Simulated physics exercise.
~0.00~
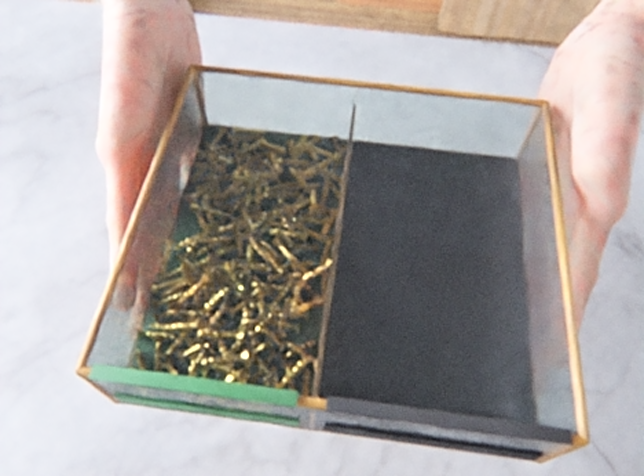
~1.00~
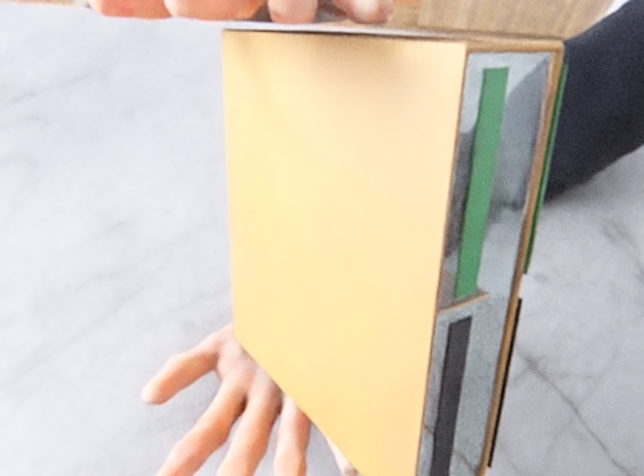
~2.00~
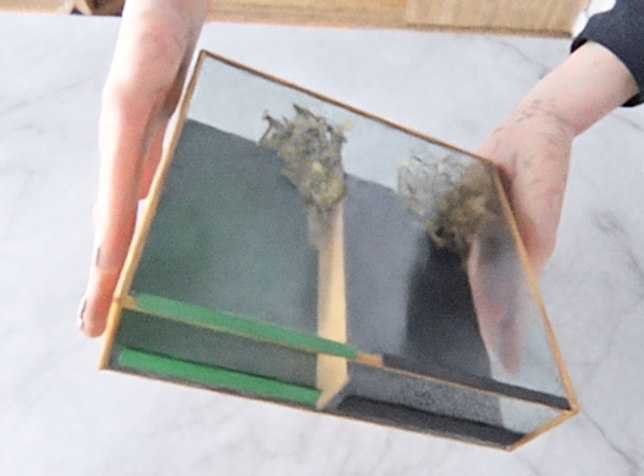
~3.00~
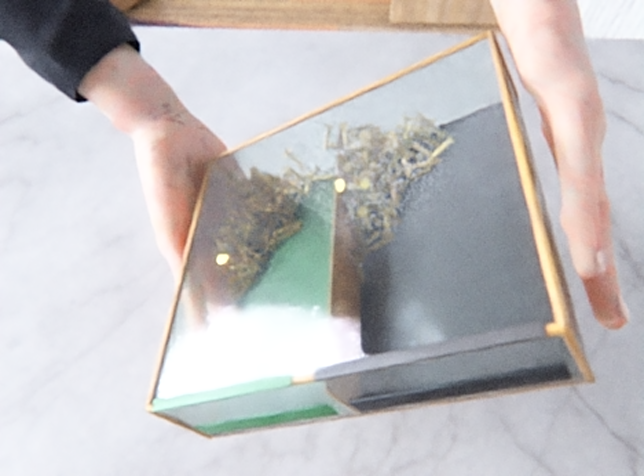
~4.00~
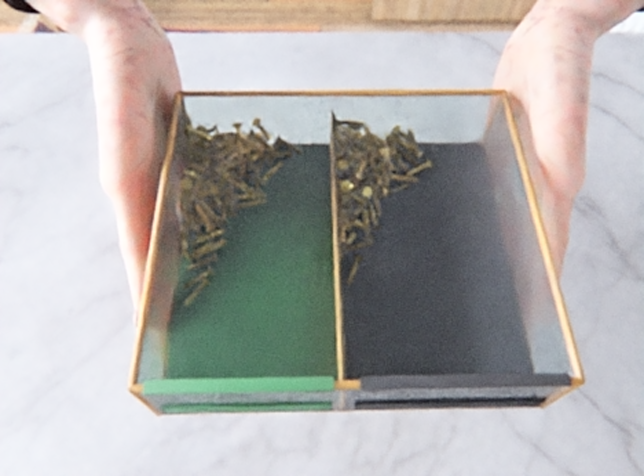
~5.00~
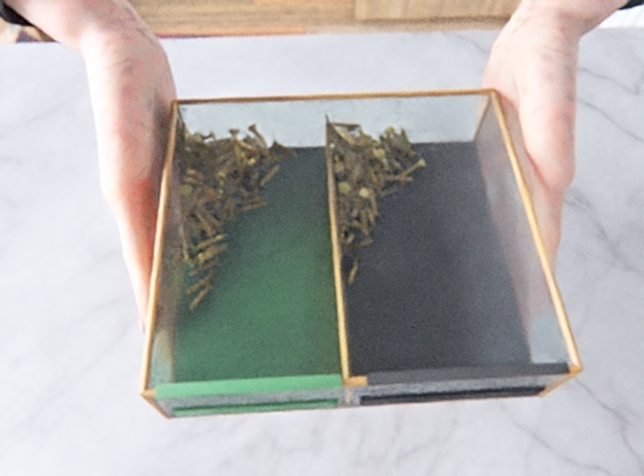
Brass-coloured screws spread from the green side into both halves as hands tip the box and level it.
